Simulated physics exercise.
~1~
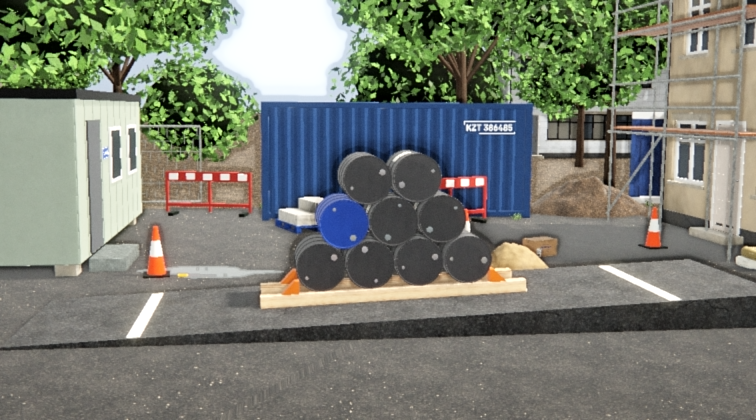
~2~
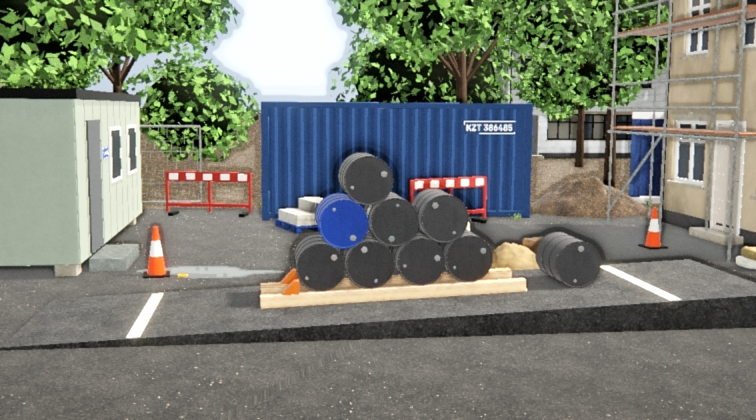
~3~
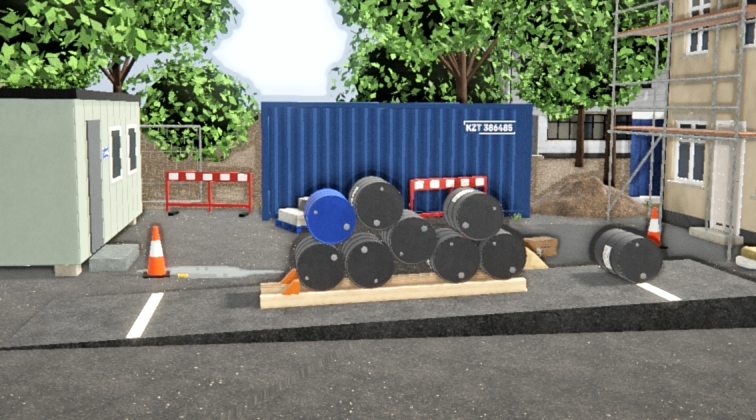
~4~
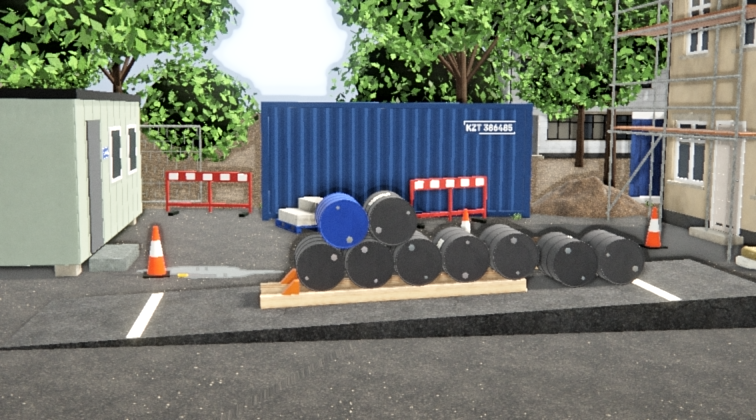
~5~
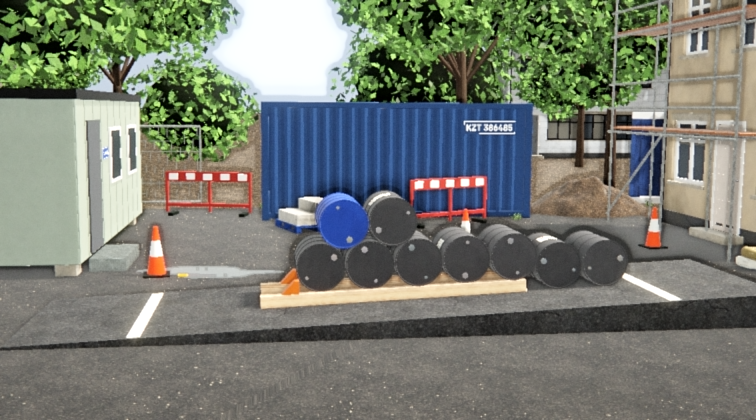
In a yard, stacked drums spill right; the blue one shifts left and back, staying up.
